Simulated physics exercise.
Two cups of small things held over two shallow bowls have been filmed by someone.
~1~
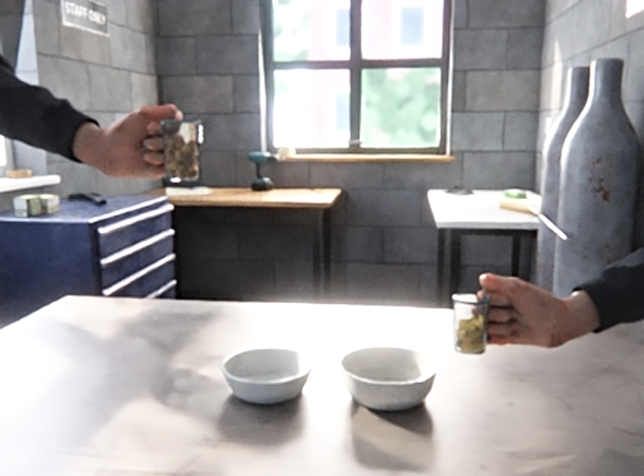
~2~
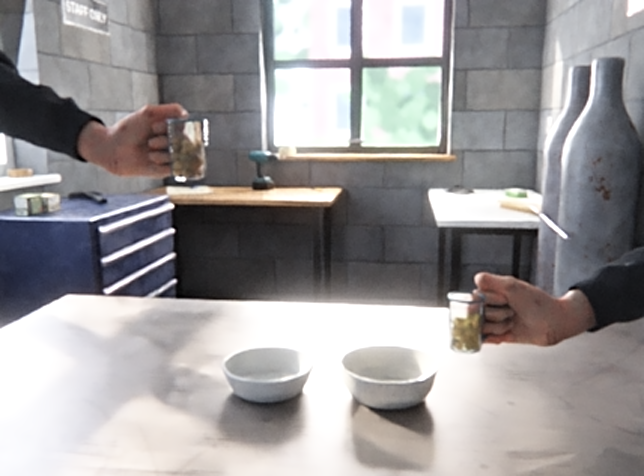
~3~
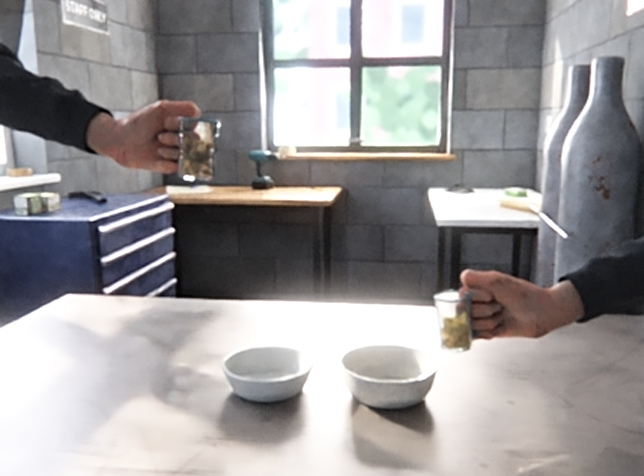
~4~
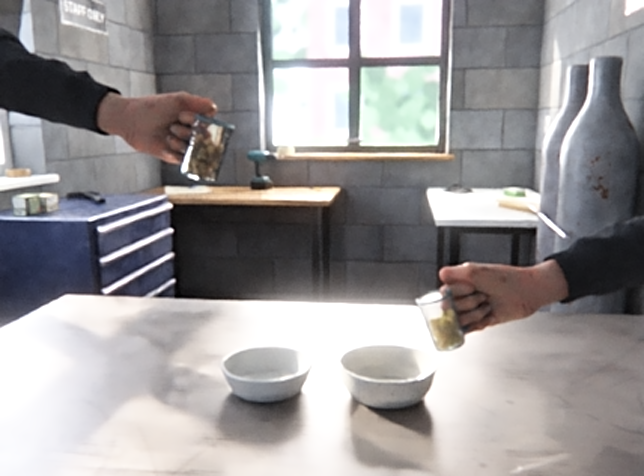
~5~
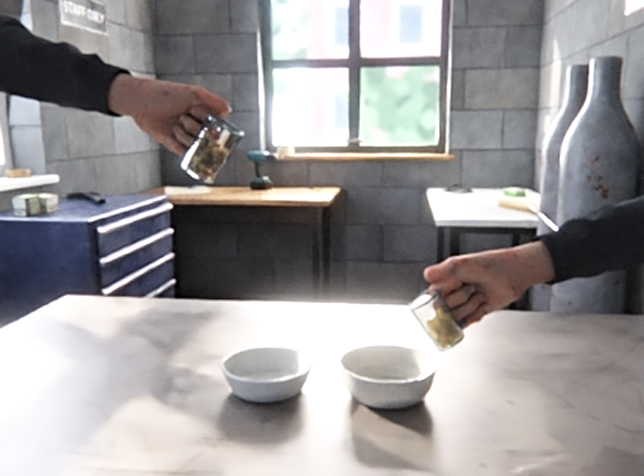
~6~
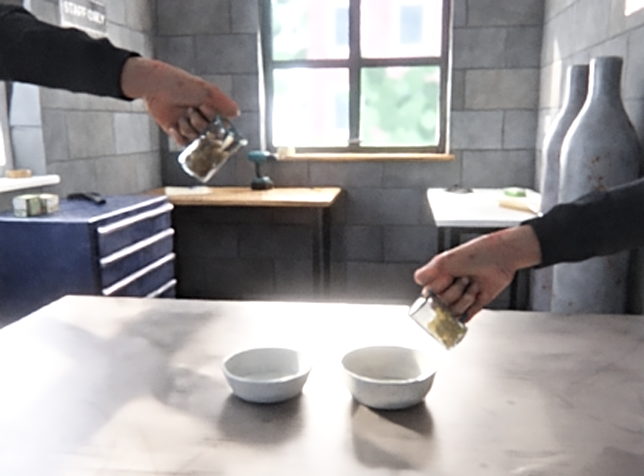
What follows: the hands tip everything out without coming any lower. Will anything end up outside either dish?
At the finish the left one sheds a few pieces; the right one misses none.
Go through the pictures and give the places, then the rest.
Left dish at (257, 385), empty; left cup at (182, 151), holding round wooden beads, high above its dish; right dish at (386, 387), empty; right cup at (470, 324), holding puffed corn balls, just above its dish, in the first picture.
Left cup at (187, 149), upright; right cup at (466, 323), upright, in the second picture.
Left cup at (198, 149), tipped 5°; right cup at (454, 321), tipped 5°, in the third picture.
Left cup at (207, 149), tipped 19°; right cup at (442, 321), tipped 19°, in the fourth picture.
Left cup at (212, 149), tipped 33°; right cup at (437, 321), tipped 33°, in the fifth picture.
Left dish at (257, 384); left cup at (212, 150), tipped 47°; right dish at (386, 386); right cup at (438, 321), tipped 47°, in the sixth picture.
Then, 0.25 s after the last picture, left, all still in the cup; right, all still in the cup.
Then, 0.58 s after the last picture, left, all still in the cup; right, all still in the cup.
Then, 0.92 s after the last picture, left, about half still in the cup, a small part in the dish, about half in the air; right, about two thirds still in the cup, about a quarter in the dish, a small part in the air.
By the end, left, nearly all in the dish, a small part outside the dish; right, all in the dish, none outside the dish.
